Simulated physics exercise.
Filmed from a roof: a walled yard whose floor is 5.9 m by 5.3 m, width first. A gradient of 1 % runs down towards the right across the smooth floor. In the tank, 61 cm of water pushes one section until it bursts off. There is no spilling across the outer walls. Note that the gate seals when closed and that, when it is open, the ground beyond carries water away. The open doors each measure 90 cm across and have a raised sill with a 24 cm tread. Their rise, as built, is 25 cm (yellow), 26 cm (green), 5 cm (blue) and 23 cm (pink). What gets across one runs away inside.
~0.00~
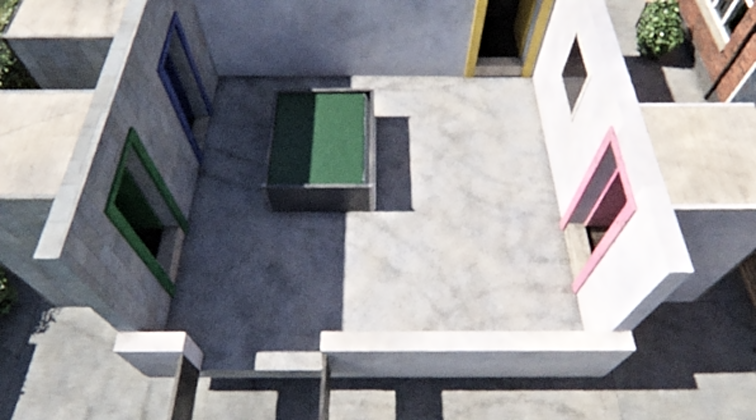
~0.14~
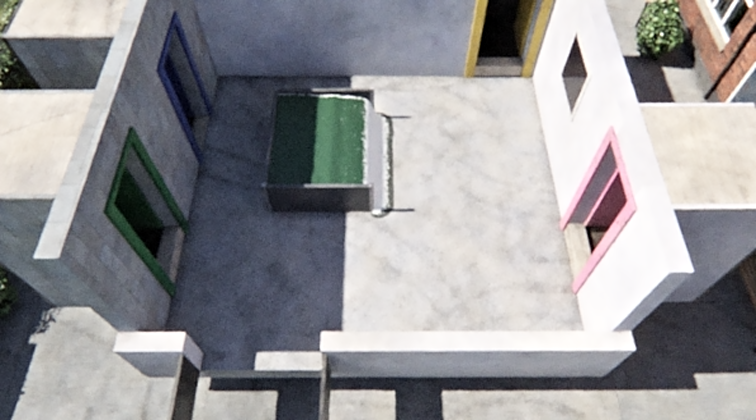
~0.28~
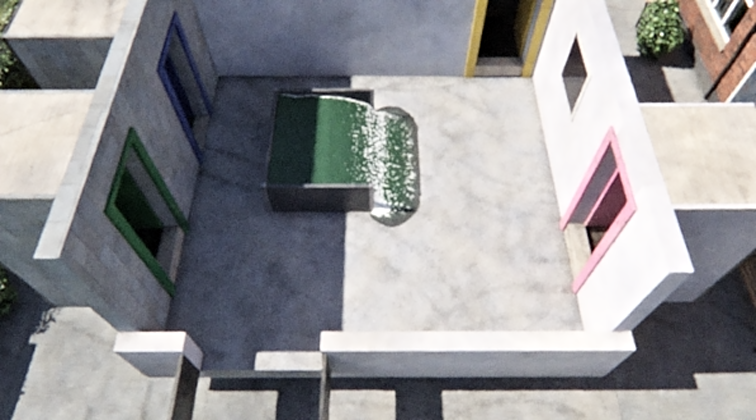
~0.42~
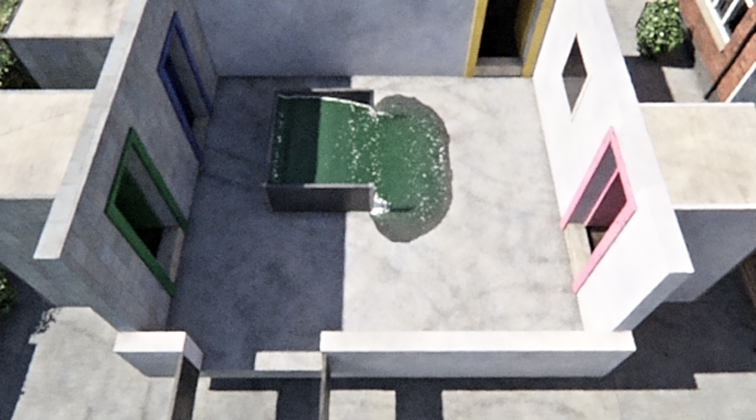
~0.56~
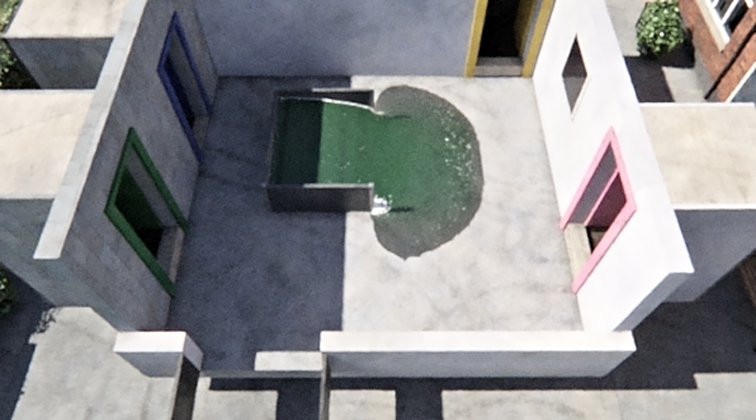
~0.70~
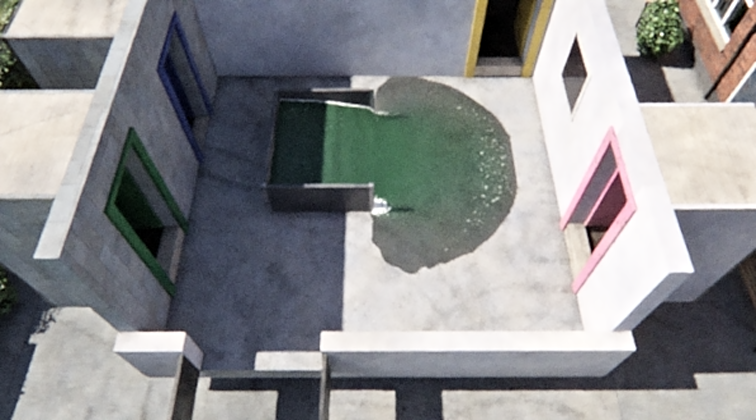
The footage shows a walled yard with coloured door surrounds and a tank of green liquid, whose right side opens; the liquid pours out onto the pale floor and spreads rightward in a widening rounded pool as the tank's level drops.
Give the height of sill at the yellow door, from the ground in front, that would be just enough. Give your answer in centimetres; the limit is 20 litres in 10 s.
Close to 22 cm.
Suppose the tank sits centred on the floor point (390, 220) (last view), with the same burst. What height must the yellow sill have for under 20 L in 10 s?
About 20 centimetres.
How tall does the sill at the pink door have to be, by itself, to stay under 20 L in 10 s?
The pink door needs around 14.5 cm.
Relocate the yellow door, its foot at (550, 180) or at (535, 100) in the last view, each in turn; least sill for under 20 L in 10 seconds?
Around 26 and 24 cm respectively.
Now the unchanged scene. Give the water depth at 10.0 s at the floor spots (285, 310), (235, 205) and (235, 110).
Approx. 3 / 6 / 5 cm.
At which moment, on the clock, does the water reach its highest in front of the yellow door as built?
Approximately 2.4 s.
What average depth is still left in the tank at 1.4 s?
25 cm, roughly.
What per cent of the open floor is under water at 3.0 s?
Wet share: Around 45 %.
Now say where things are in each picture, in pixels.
In the first picture, the tank at (321, 138) is whole and still, 61 cm deep; the yellow door at (507, 34) is dry.
In the second picture, the gap is at (371, 154), the front 0.3 m out at (387, 209); the back of the tank holds 61 cm.
In the third picture, water pours out at (371, 155) and has run 0.7 m, to (416, 187); about 11 cm deep outside, 60 cm at the back.
In the fourth picture, the gap is at (371, 155), the front 1.2 m out at (446, 202); the back of the tank holds 53 cm.
In the fifth picture, water pours out at (371, 156) and has run 1.8 m, to (478, 184); about 7 cm deep outside, 52 cm at the back.
In the sixth picture, the front is at (512, 190), 2.3 m from the gap at (371, 156); 6.5 m2 of floor is wet, 49 cm left at the back; 0.8 m in a straight line remain to the yellow door at (507, 34).
After 1.4 s water covers 40 % of the floor, deepest (34 cm) near (543, 164); 8 cm at the yellow door, 0 litres in over its 25 cm sill.
After 3.0 s water covers 45 % of the floor, deepest (30 cm) near (580, 352); 23 cm at the yellow door, 10 litres in over its 25 cm sill.
After 10.0 s water covers 95 % of the floor, deepest (10 cm) near (266, 155); 6 cm at the yellow door, 12 litres in over its 25 cm sill.
At the yellow door as built, the water arrived by 1.2 s and peaked near 30 cm at 2.4 s.
Run again over the same 10 s with other heights there, 27 litres in over 20.5 cm, 14 litres over 24 cm. The limit of 20 litres is kept from about 22 cm up.
